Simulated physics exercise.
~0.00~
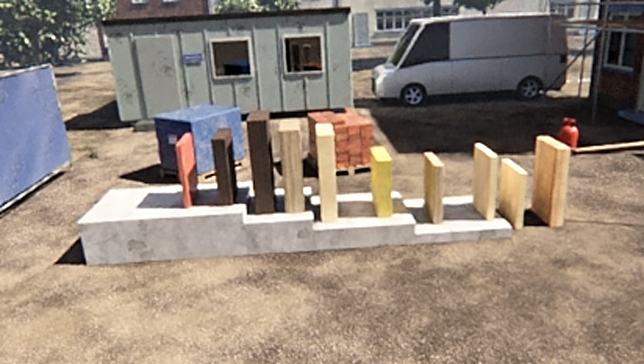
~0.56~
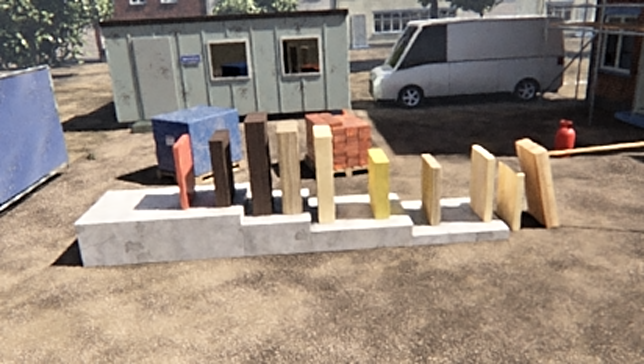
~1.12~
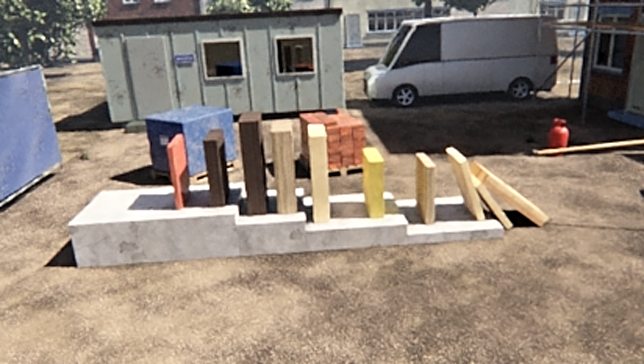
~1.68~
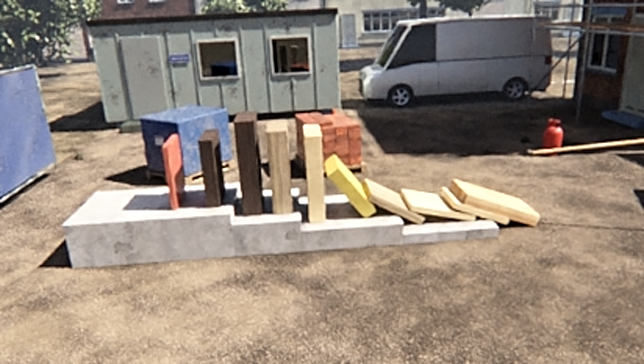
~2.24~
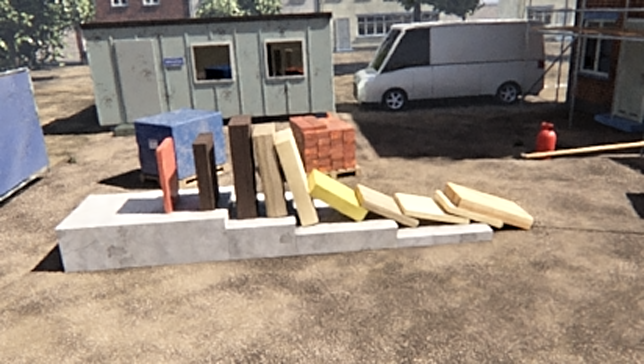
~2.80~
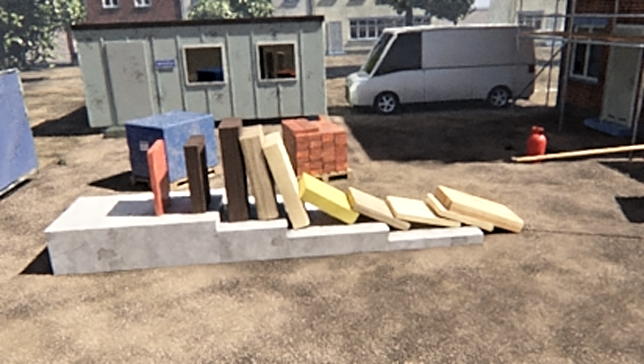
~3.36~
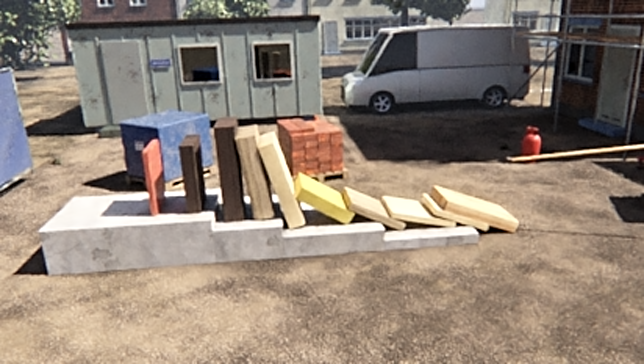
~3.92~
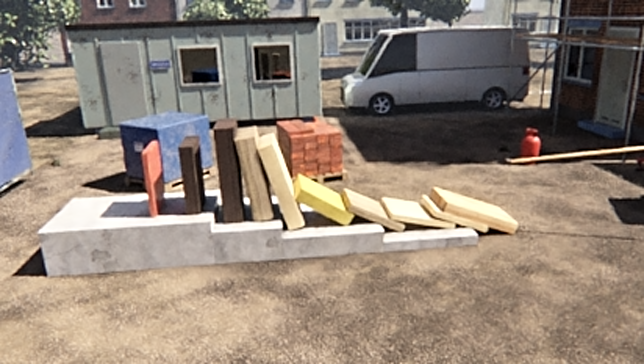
Wooden boards toppling leftward up low concrete steps, the yellow one tipping over before taller boards lean and the red stays upright.
